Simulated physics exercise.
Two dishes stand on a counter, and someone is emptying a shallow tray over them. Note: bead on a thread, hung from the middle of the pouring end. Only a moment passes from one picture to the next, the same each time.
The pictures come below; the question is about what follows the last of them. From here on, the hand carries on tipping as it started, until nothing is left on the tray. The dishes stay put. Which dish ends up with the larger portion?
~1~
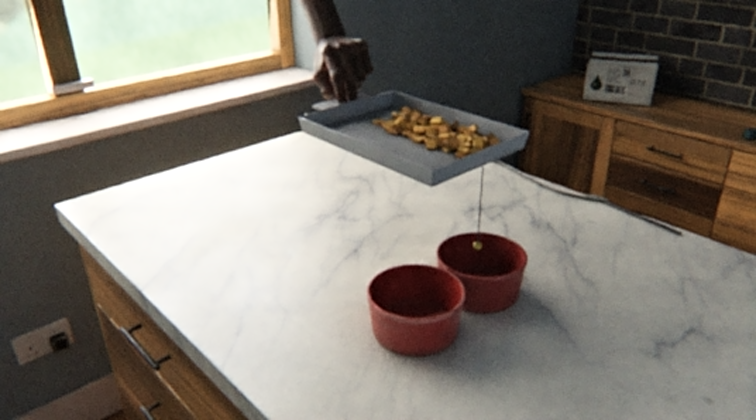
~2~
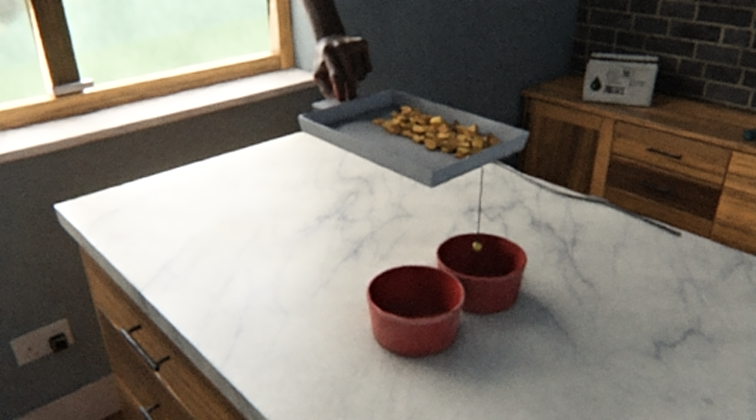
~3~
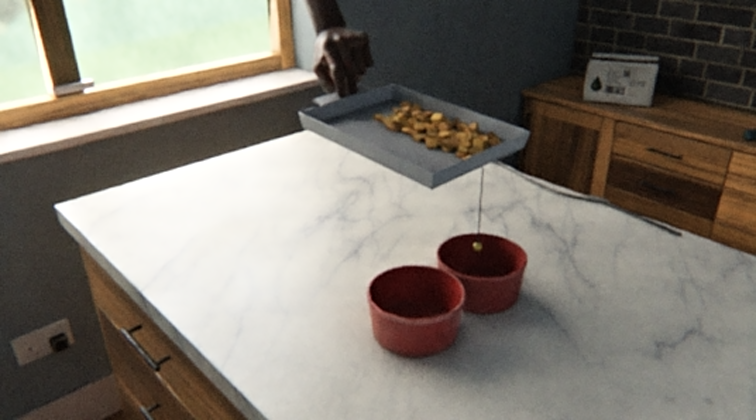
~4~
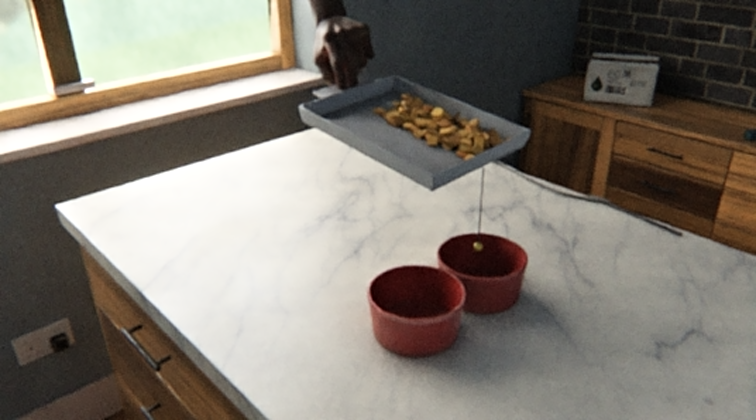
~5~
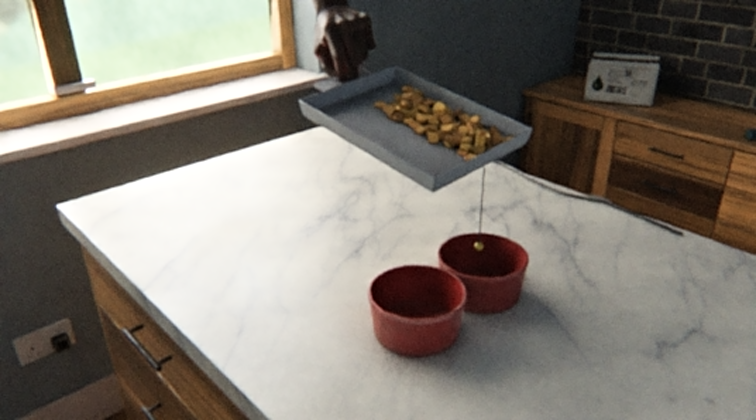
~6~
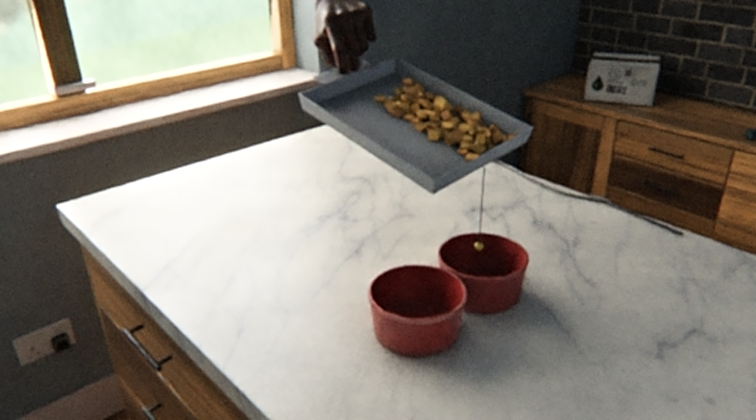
I expect the left-side dish to gain more.
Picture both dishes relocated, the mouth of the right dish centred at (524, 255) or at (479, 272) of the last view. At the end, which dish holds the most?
The first time the left-side one comes out ahead, then the right-side one the second time.
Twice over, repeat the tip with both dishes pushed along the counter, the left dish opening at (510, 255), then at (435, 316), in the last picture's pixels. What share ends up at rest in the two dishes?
Estimates in order: 0 percent, 60 percent.
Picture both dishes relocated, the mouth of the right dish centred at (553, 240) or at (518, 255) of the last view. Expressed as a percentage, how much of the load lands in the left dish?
40 and 100 in a hundred.
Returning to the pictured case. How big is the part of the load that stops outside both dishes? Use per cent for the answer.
Close to 30 in a hundred.
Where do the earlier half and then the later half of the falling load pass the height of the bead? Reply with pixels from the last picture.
(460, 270), then (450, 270).
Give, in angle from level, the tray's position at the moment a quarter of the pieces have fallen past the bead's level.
Near 100 degrees.
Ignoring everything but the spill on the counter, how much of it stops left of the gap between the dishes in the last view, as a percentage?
I'd say some 0 in a hundred.
Shortly afterwards, tray tipped steeply; all but a few on the tray; only a few in the left dish.
Next, tray tipped right over; the bulk on the tray; a little in the left dish; only a few outside both; a little in the air.
Some moments later, tray tipped past a quarter turn; near two thirds in the left dish; only a few in the right dish; near a third outside both.
In the end, tray tipped past a quarter turn; near two thirds in the left dish; only a few in the right dish; near a third outside both.
